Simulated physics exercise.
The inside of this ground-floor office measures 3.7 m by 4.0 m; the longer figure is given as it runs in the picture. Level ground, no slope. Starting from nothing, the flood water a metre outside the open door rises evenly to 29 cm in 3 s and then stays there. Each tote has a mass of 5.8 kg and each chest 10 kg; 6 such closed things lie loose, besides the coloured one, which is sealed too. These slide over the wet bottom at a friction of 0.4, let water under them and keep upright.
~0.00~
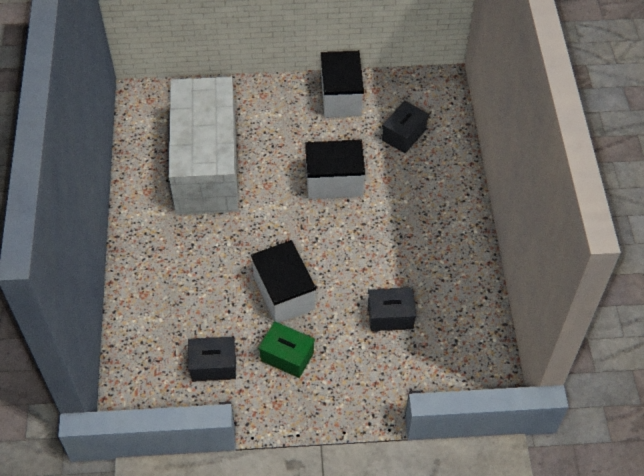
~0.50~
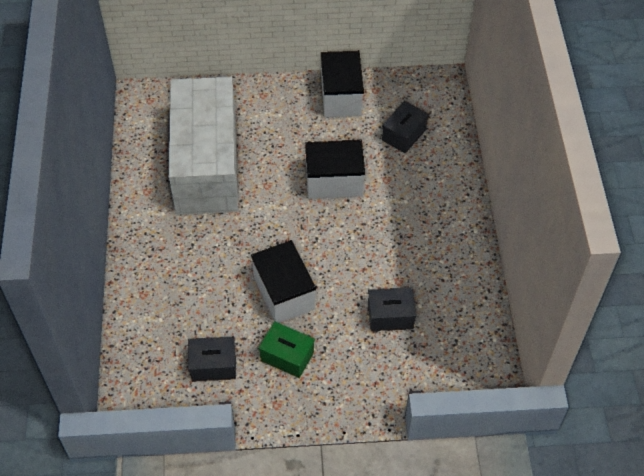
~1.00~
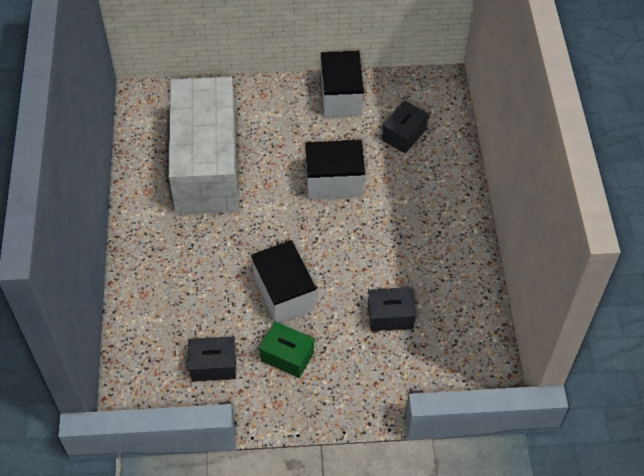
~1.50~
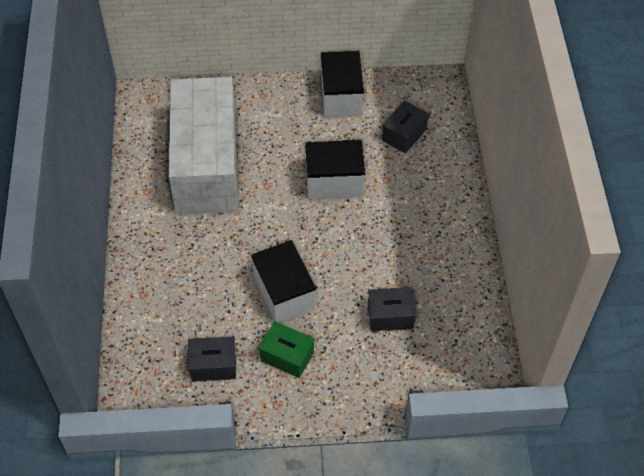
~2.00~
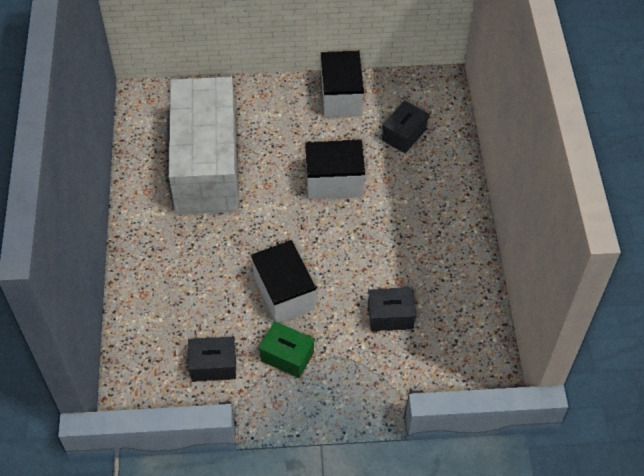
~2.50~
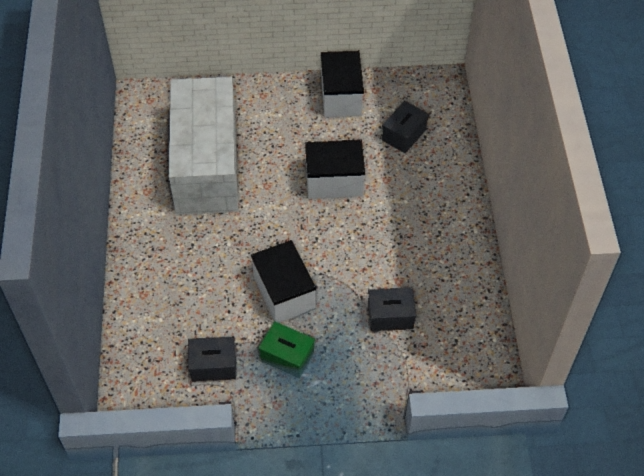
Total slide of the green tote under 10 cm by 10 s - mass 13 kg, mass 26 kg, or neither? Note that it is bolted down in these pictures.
Neither figure is adequate.
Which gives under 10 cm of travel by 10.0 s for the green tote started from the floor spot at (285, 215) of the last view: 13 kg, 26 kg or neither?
Note: None OK.
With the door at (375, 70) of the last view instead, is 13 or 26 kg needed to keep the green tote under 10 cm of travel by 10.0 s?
Then neither weight holds it.
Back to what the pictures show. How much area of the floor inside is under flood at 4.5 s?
About 11.5 m2.
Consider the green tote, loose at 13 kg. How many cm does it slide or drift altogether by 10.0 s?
About 200 cm.
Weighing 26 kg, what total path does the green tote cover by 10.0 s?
About 300 cm.
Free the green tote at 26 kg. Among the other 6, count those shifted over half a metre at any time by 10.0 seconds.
I count 6 of them.
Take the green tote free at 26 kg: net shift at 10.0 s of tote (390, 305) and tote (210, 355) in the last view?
The first is 250 cm from its start, the second 60 cm.
After 3.5 s the green tote would be 88 cm from its start with 13 kg and 40 cm from its start with 26 kg; 10 cm of water round it then.
After 4.5 s the green tote would be 154 cm from its start with 13 kg and 106 cm from its start with 26 kg; 9 cm of water round it then.
After 7.0 s the green tote would be 154 cm from its start with 13 kg and 161 cm from its start with 26 kg; 10 cm of water round it then.
After 10.0 s the green tote would be 161 cm from its start with 13 kg and 234 cm from its start with 26 kg; 20 cm of water round it then.
